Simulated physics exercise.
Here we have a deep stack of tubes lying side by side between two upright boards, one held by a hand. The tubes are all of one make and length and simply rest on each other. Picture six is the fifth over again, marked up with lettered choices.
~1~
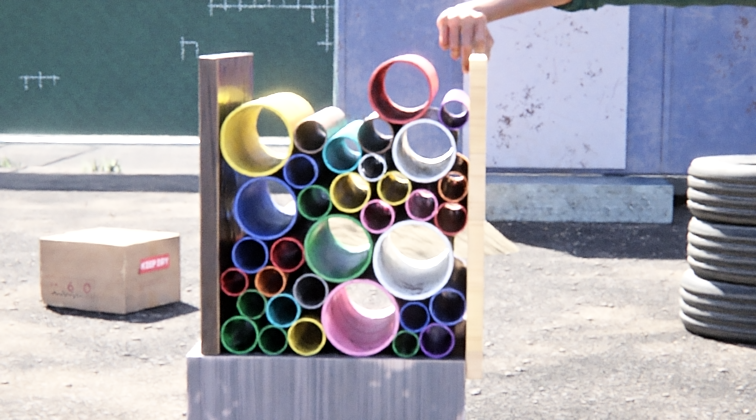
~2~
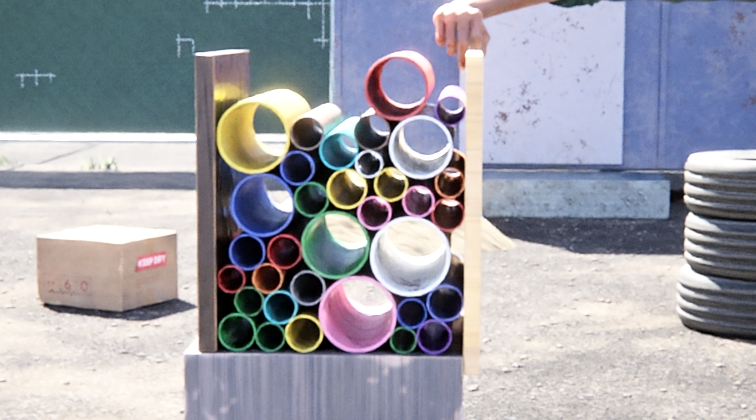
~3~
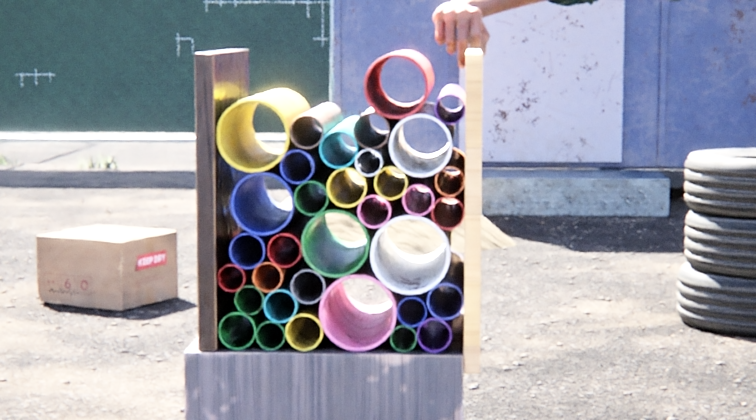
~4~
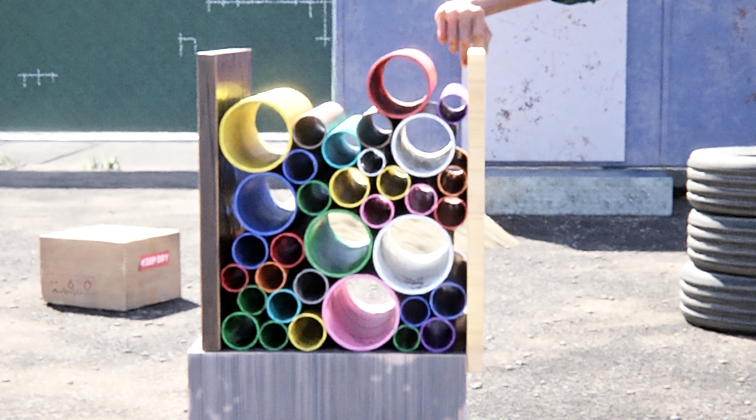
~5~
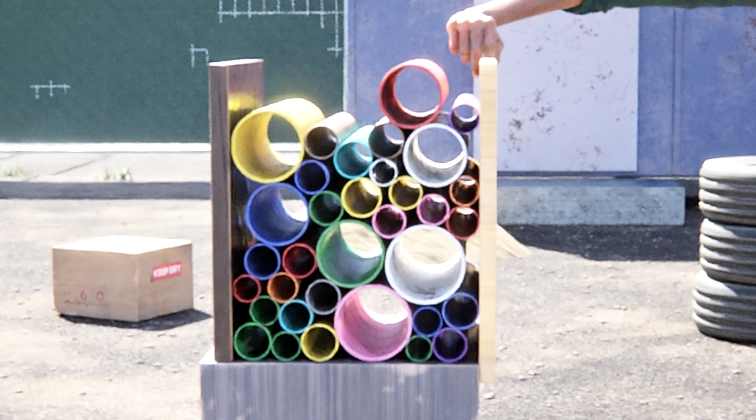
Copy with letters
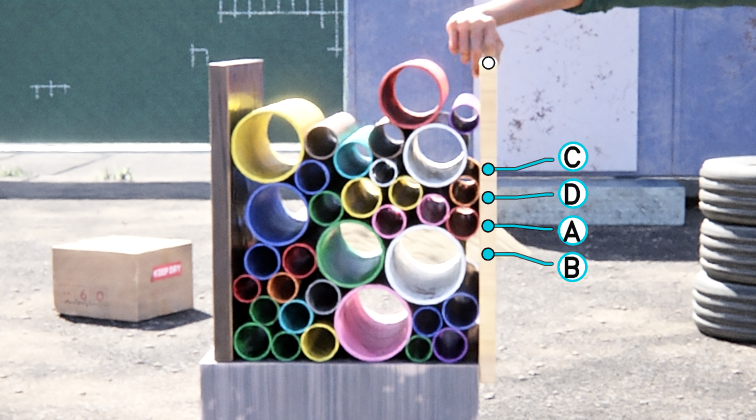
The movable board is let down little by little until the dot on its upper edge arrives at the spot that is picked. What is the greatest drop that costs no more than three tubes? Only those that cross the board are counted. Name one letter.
The last mark within the limit is D.
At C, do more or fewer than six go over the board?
Fewer than six.
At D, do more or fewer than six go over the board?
Fewer than six.
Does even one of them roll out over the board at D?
Yes.
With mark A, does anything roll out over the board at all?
Yes.
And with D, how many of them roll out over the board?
At D the number is one.
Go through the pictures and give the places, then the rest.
The first frame shows a turquoise tube (343, 154); side board (476, 203); a green tube (240, 335).
The second frame shows a green tube (237, 332); a purple tube (434, 337).
The third frame shows a grey tube (308, 286).
The fourth frame shows a pink tube (377, 211); a yellow tube (350, 187).
The fifth frame shows a turquoise tube (354, 160); side board (488, 207); a green tube (253, 341).
On the marked copy, A at (488, 226); B at (488, 254); C at (488, 169); D at (488, 198); the white dot at (488, 63).
Following D. Soon after the start, top of the board (480, 123).
Later, top of the board (480, 192).
In the end, top of the board (480, 197), one out over the board.
As for the rest, A more than three out over the board; B more than three out over the board; C none out over the board.
